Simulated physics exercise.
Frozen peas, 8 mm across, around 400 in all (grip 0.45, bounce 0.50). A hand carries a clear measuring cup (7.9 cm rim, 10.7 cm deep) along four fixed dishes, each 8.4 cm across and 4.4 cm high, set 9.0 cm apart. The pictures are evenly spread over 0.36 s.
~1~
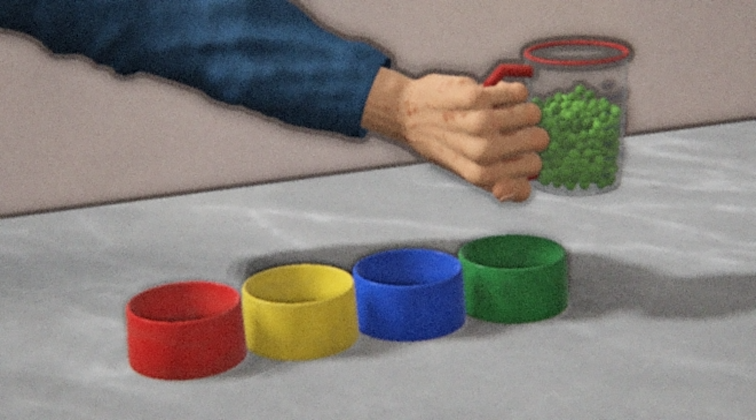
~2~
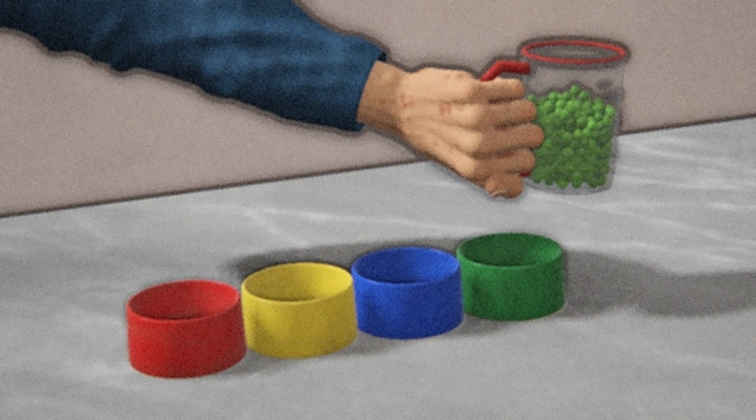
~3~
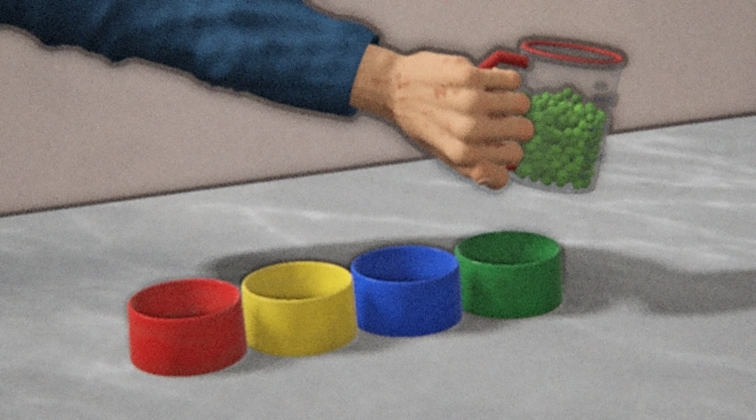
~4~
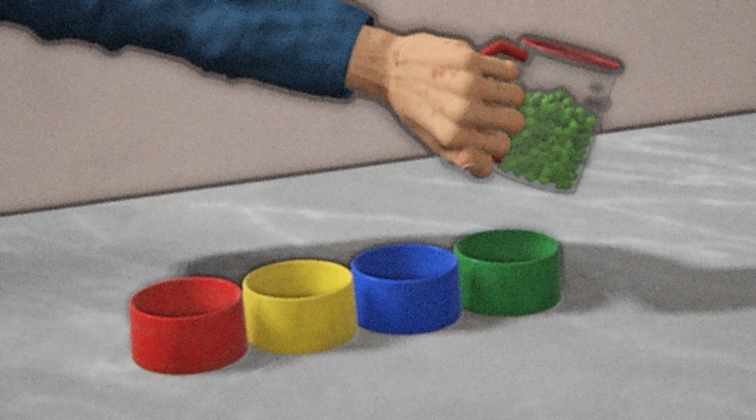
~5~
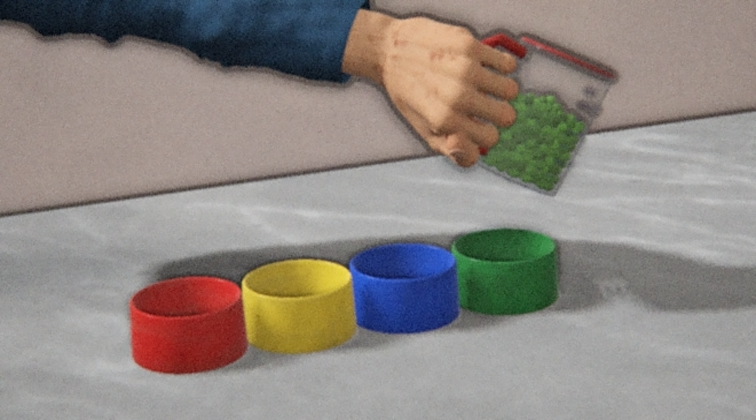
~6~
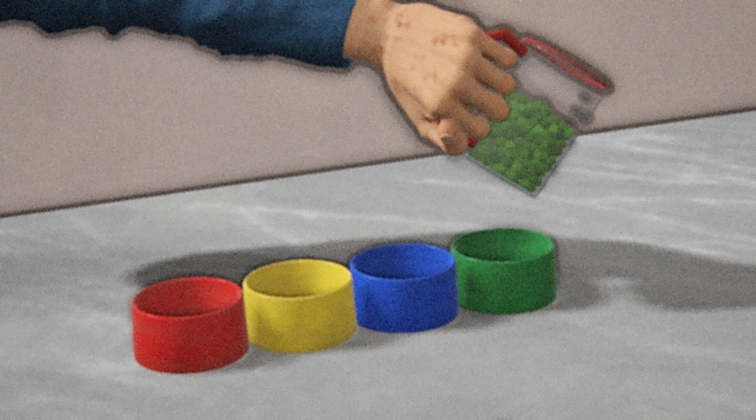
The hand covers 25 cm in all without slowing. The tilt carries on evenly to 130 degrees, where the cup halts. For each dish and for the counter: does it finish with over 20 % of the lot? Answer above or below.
Red: Below, blue: Below, green: Above, yellow: Below, counter: Below.
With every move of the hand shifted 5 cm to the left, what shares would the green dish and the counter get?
Then: Green 40, counter 20.
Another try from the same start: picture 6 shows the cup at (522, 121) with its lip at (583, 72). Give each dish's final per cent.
Red 0; blue 80; green 0; yellow 10.
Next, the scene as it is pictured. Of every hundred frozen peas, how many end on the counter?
Some 5 per cent.
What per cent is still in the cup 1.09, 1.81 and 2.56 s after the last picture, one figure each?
In turn: 0, 0, 0.
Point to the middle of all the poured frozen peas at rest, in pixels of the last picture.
Around (504, 261).
Then, 1.09 s after the last picture, tilt 130 degrees; cup holds 0 %, green 95 %.
Then, 1.81 s after the last picture, tilt 130 degrees; cup holds 0 %, green 95 %.
Then, 2.56 s after the last picture, tilt 130 degrees; cup holds 0 %, green 95 %.
In the end, red 0 %, blue 0 %, green 95 %, yellow 0 %, counter 5 %.
